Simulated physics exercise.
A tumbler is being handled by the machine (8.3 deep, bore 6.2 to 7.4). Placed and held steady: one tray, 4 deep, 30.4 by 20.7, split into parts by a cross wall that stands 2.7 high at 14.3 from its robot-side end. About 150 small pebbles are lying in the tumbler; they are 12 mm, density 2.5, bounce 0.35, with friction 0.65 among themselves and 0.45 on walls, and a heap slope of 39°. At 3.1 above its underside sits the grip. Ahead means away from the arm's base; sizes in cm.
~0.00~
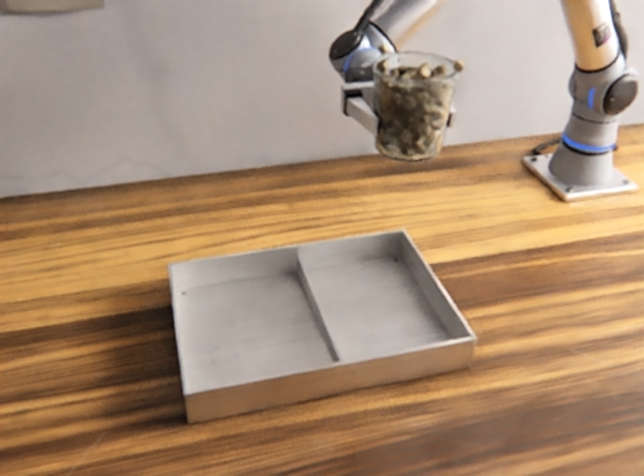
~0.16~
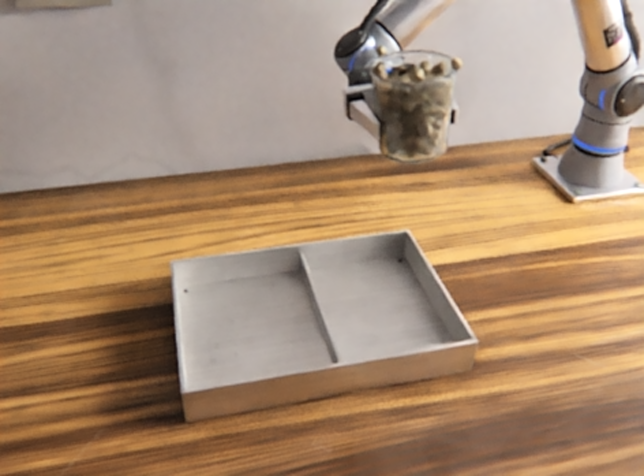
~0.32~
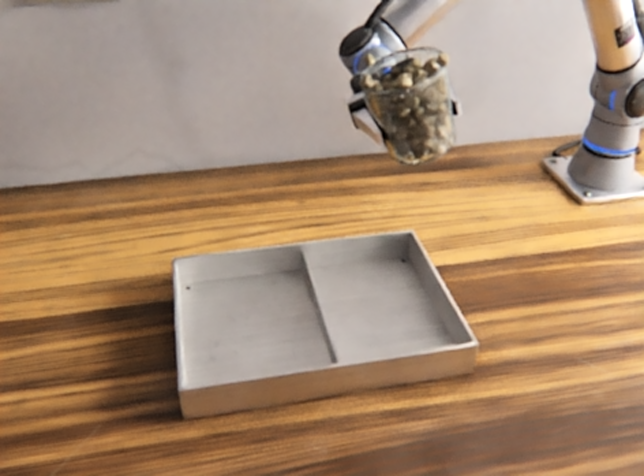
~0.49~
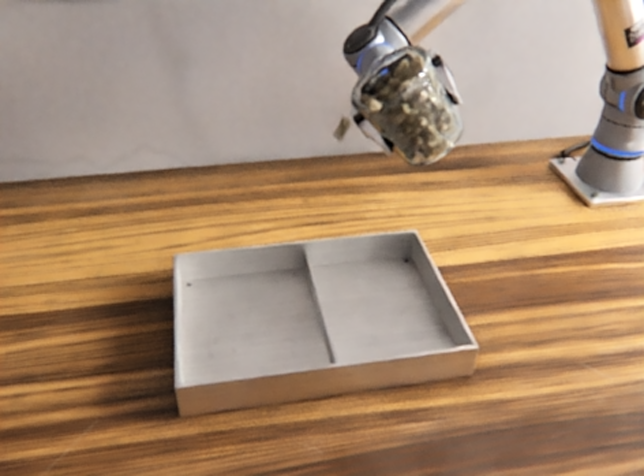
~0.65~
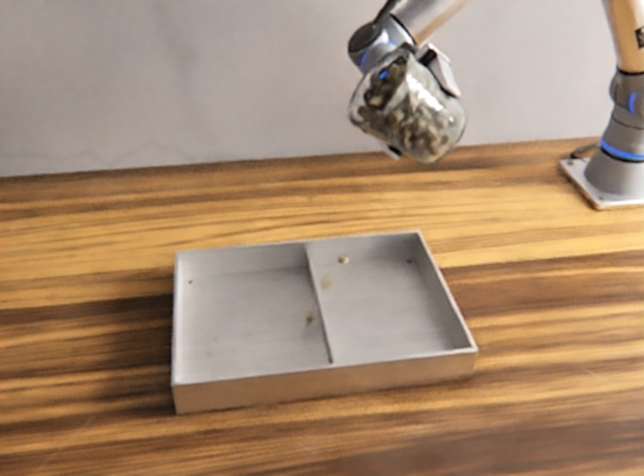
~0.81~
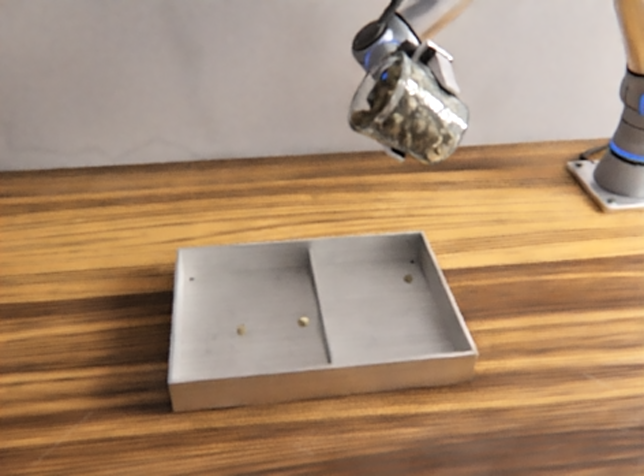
A robotic arm grips a clear tumbler of small grey and tan pebbles at the upper right, seen from slightly above a striped brown wooden table against a pale grey wall. A shallow grey tray, split in two by a cross wall, rests on the table. The arm tilts the tumbler leftward, a few pebbles drop and scatter across both tray parts, and the view drifts slightly.
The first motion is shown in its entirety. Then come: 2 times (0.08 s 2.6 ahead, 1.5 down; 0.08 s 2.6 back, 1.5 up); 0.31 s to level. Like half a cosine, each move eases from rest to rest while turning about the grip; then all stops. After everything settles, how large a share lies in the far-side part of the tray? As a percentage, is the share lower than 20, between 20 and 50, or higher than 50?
The share is lower than 20 per cent.
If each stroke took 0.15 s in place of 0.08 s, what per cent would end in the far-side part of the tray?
It would be some 5 %.
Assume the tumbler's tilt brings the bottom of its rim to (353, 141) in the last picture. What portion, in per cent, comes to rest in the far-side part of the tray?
About 25 %.
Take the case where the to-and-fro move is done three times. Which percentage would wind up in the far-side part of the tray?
I'd expect close to 15 per cent then.
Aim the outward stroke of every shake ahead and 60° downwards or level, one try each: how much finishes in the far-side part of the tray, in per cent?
Near 5 and 20 percent respectively.
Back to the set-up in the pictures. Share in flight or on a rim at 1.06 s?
Some 7 per cent.
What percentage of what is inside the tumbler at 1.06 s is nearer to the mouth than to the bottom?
Mouth half: Close to 55 per cent.
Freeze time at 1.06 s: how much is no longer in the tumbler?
10 %.
After 1.06 s, tilted 56° forward, highest piece 28 above the table; 135 in the tumbler, 2 in the far-side part, 1 in the robot-side part, 10 in flight or on a rim.
After 1.31 s, tilted 20° forward, highest piece 30 above the table; 126 in the tumbler, 18 in the far-side part, 1 in the robot-side part, 3 in flight or on a rim.
After 1.64 s, level, highest piece 31 above the table; 126 in the tumbler, 19 in the far-side part, 3 in the robot-side part.
After 2.69 s, level, highest piece 31 above the table; 126 in the tumbler, 19 in the far-side part, 3 in the robot-side part.
In the end, 126 in the tumbler, 19 in the far-side part, 3 in the robot-side part. That is 13 % in the far-side part of the tray.
